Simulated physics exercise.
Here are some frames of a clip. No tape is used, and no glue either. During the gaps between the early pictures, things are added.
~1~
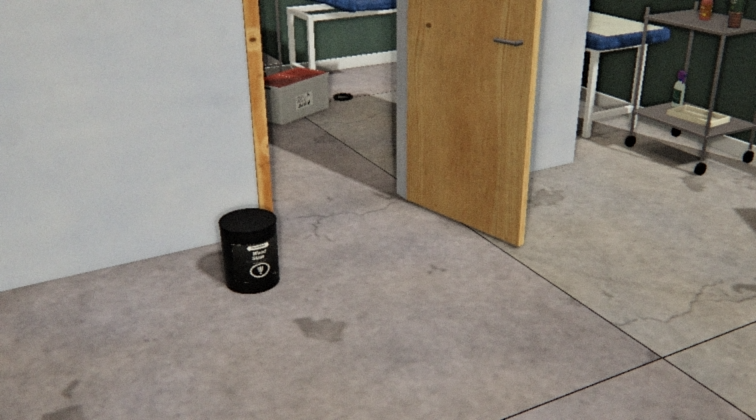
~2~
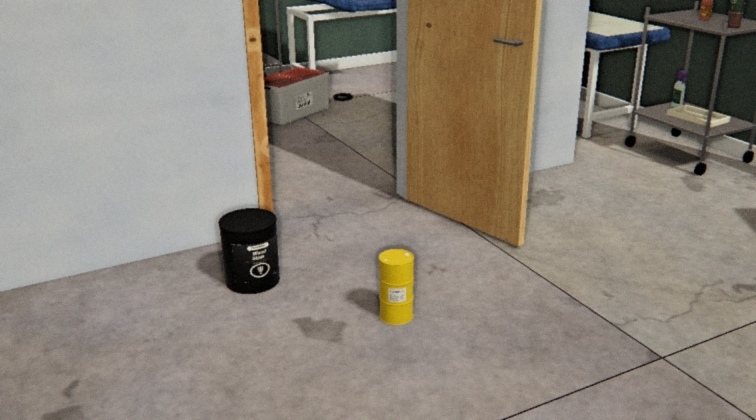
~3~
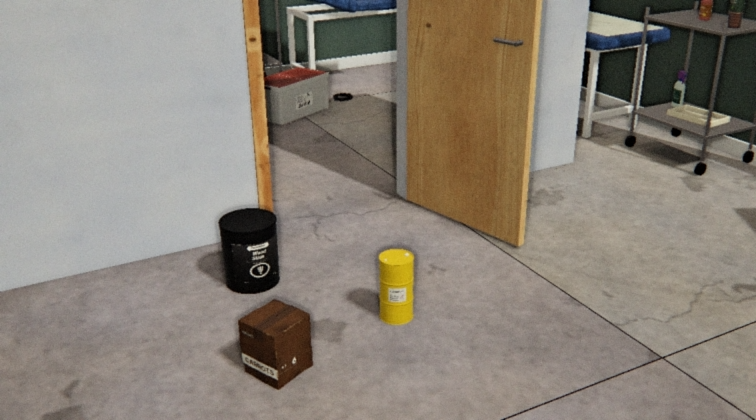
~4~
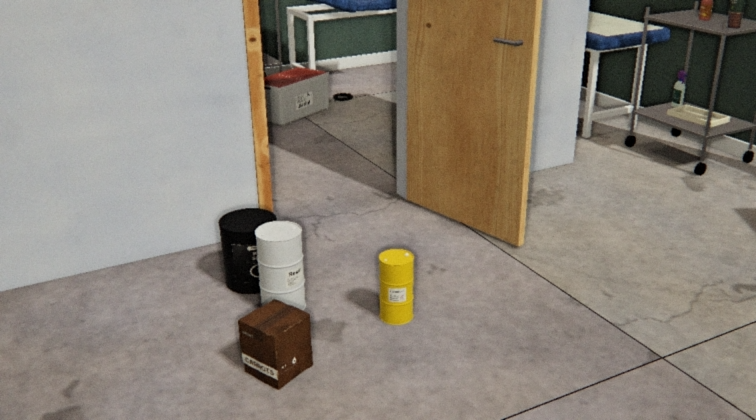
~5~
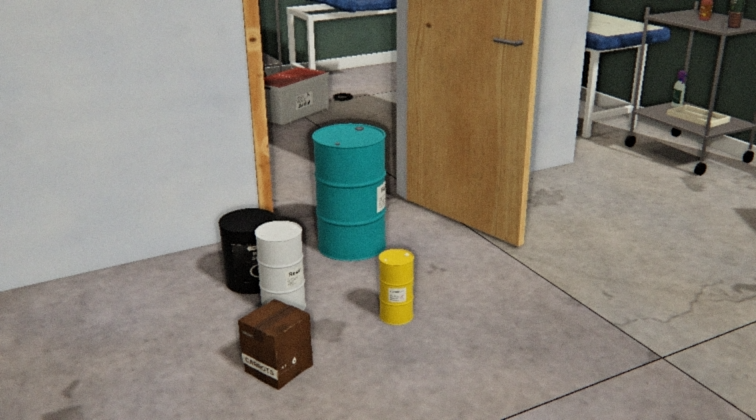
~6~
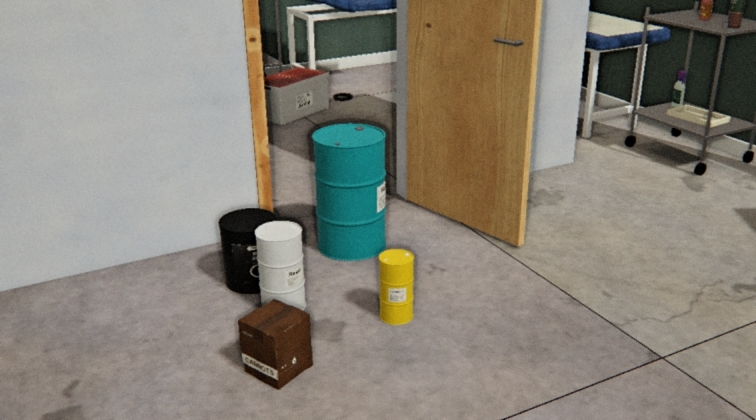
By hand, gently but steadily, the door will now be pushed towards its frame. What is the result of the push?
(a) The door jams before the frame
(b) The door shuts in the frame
The door jams before the frame (a).
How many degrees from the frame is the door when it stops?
Angle: About 50°.
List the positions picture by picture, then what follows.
The first picture shows door wide open and still; black pail (250, 251).
The second picture shows door wide open and still; yellow canister (396, 287).
The third picture shows door wide open and still; black pail (250, 251); brown parcel (276, 343).
The fourth picture shows door wide open and still; yellow canister (396, 287); white canister (281, 269).
The fifth picture shows door wide open and still; black pail (250, 251); brown parcel (276, 343).
The sixth picture shows door wide open and still; turquoise drum (350, 192); yellow canister (396, 287).
Then, 0.50 s on from there, open by 94°.
Then, 0.90 s on from there, open by 79°.
Then, 1.20 s on from there, open by 67°.
Then, 1.50 s on from there, open by 54°.
In the end, open by 50°; all 5 unmoved. At the end, from the last picture's camera, turquoise drum near (350, 192).
